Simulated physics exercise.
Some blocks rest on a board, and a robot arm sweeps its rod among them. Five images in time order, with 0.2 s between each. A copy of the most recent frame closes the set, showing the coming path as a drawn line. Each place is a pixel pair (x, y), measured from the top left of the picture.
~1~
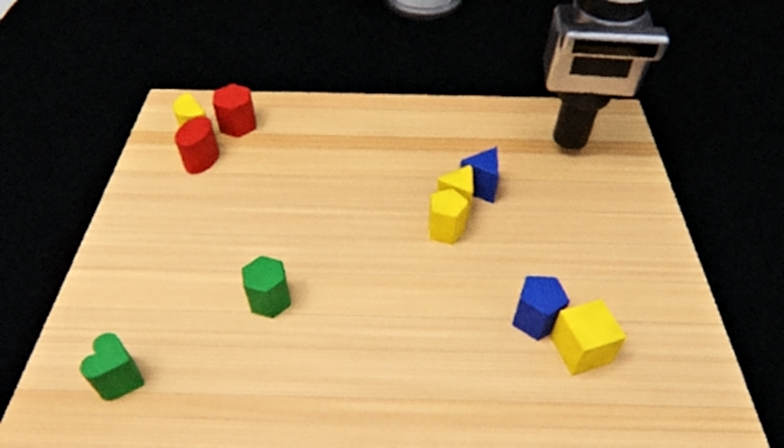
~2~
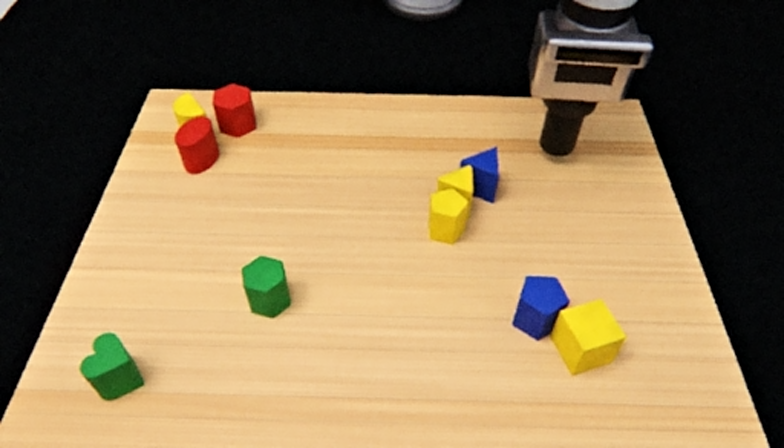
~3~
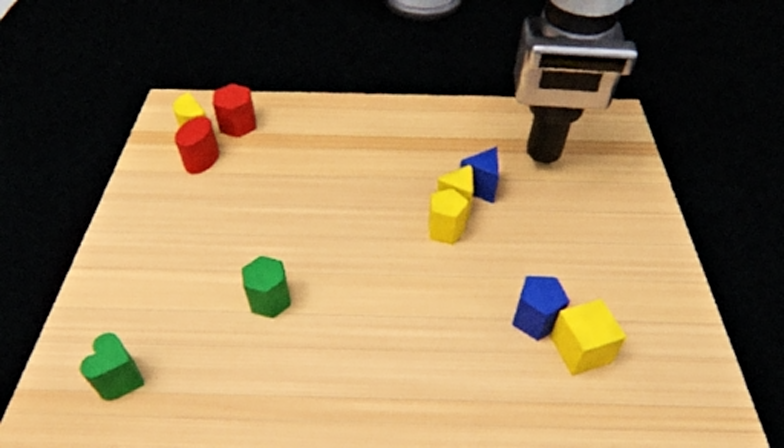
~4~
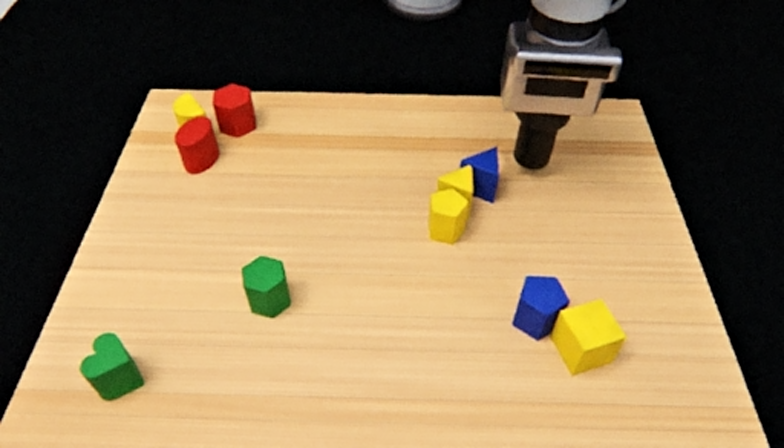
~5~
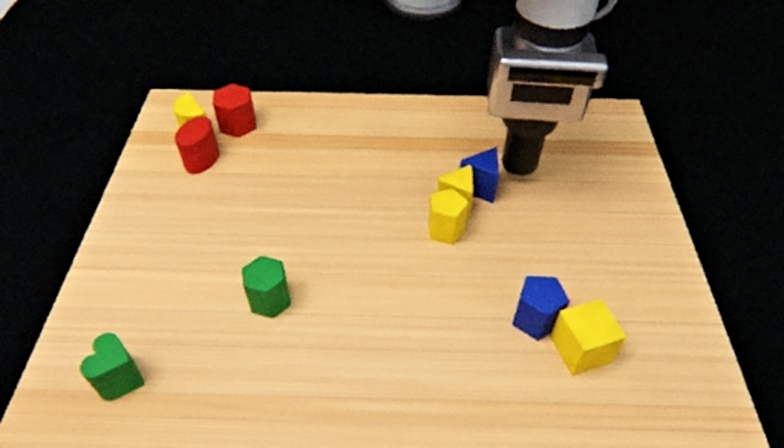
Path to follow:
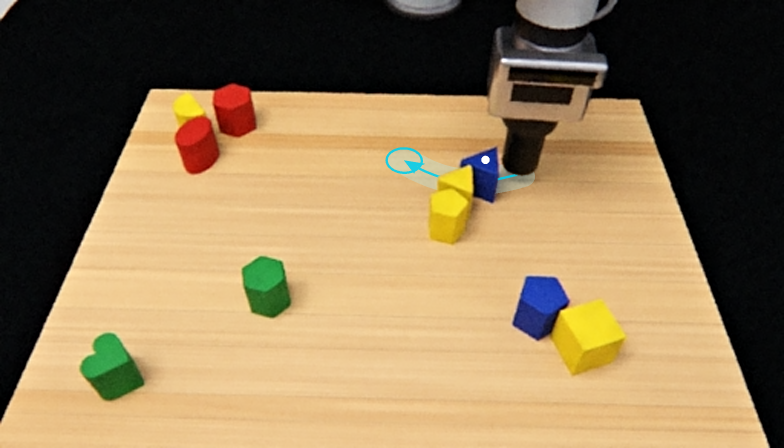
The clip shows colored blocks scattered on a wooden board as a robot arm moves its dark rod a short way left and toward the viewer, drawing close to the blue three-sided block, while every block stays still.
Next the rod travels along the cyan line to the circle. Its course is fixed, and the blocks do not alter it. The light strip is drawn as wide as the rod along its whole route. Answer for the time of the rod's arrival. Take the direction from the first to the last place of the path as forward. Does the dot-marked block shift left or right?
Off to the left side.
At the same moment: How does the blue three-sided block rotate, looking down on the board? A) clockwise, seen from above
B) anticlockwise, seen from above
That would be B.
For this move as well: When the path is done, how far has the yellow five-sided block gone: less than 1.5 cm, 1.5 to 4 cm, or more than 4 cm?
Short of 1.5 cm.
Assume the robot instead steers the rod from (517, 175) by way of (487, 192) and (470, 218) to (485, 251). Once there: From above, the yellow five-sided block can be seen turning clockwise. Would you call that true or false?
My answer: True.
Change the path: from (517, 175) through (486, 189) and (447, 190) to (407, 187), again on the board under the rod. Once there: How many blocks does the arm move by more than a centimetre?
I expect two blocks to move.
The drawn path runs from (517, 175) over (479, 182) and (438, 176) to (404, 160); the dot is on the blue three-sided block.
On the path given first. One third of the way, rod (479, 171); yellow five-sided block (447, 207); yellow three-sided block (446, 183), turned 50° anticlockwise; blue three-sided block (451, 162).
Two thirds of the way, rod (439, 166); yellow five-sided block (447, 208); yellow three-sided block (433, 181), turned 85° anticlockwise; blue three-sided block (417, 161), turned 45° anticlockwise.
At the end, rod (405, 150); yellow five-sided block (447, 208); yellow three-sided block (433, 181), turned 85° anticlockwise; blue three-sided block (409, 160), turned 70° anticlockwise.
